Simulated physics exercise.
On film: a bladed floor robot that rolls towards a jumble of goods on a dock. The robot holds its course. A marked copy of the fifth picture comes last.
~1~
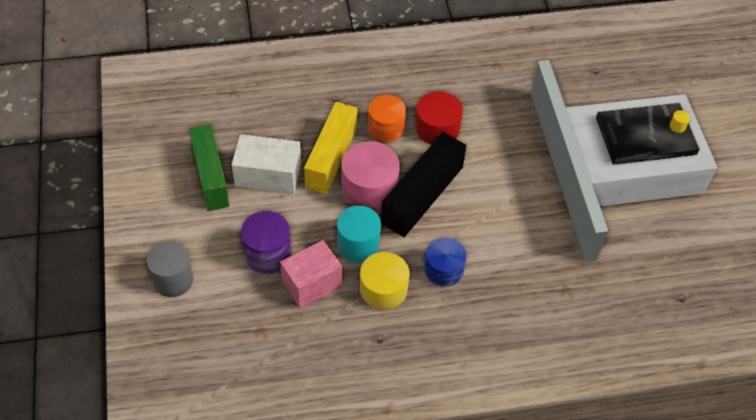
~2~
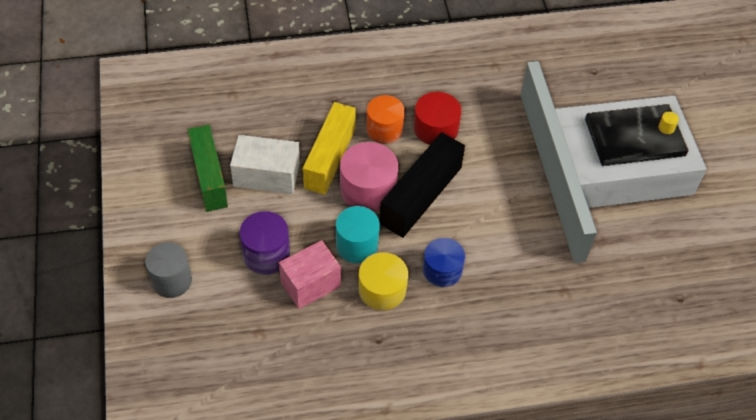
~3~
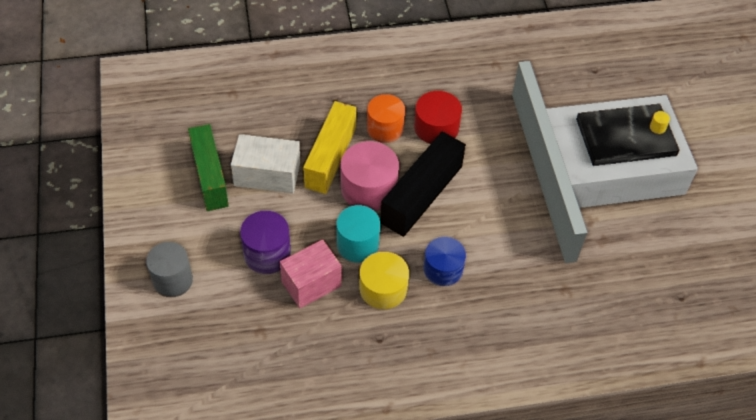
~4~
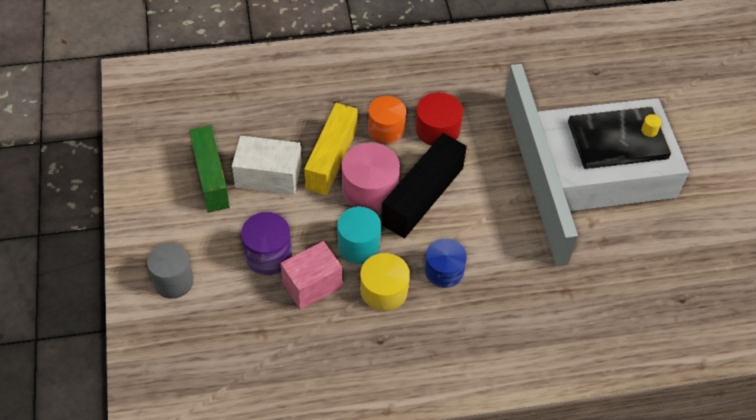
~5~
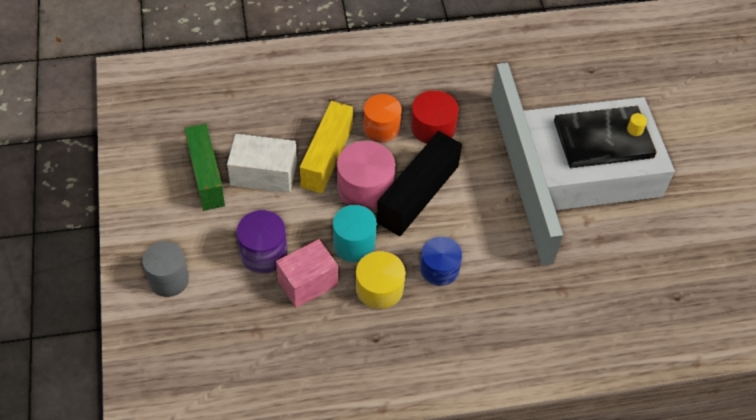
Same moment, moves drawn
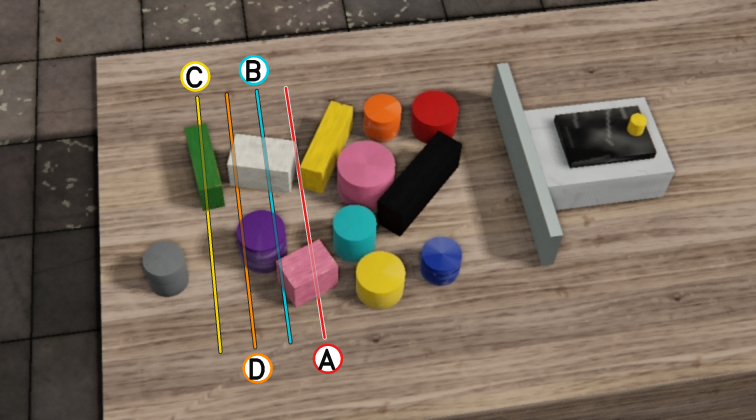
A grey machine with a wide upright blade slid slowly and steadily left across a wooden surface towards a cluster of colourful blocks and cylinders, which stayed where they were, and a gap still remained.
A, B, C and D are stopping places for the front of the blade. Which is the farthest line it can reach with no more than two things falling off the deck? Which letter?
The farthest such stop is C.
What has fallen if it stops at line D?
It is the green bar.
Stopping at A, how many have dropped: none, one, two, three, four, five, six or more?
The count is none.
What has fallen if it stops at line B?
The green bar goes over.
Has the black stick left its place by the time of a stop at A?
Yes.
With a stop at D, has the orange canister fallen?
By then, no.
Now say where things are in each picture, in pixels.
Pink crate (311, 274); purple canister (267, 242); red canister (439, 119), in the first frame.
Robot (630, 134); orange canister (385, 120), in the second frame.
Robot (621, 134); green bar (208, 167), in the third frame.
Robot (612, 137); pink canister (370, 178), in the fourth frame.
Robot (598, 136); turquoise canister (355, 234); yellow canister (380, 281); blue canister (441, 261), in the fifth frame.
On the copy, A at (304, 203); B at (272, 206); C at (208, 214); D at (240, 210).
On C. First, robot (488, 149); yellow canister (369, 284); orange canister (332, 122).
Then, robot (375, 162); green bar (117, 159); white crate (159, 160).
Finally, robot (284, 173); green bar over the edge; white crate over the edge; two fallen.
By contrast, A is within the limit but short; B is within the limit but short; D is within the limit but short.
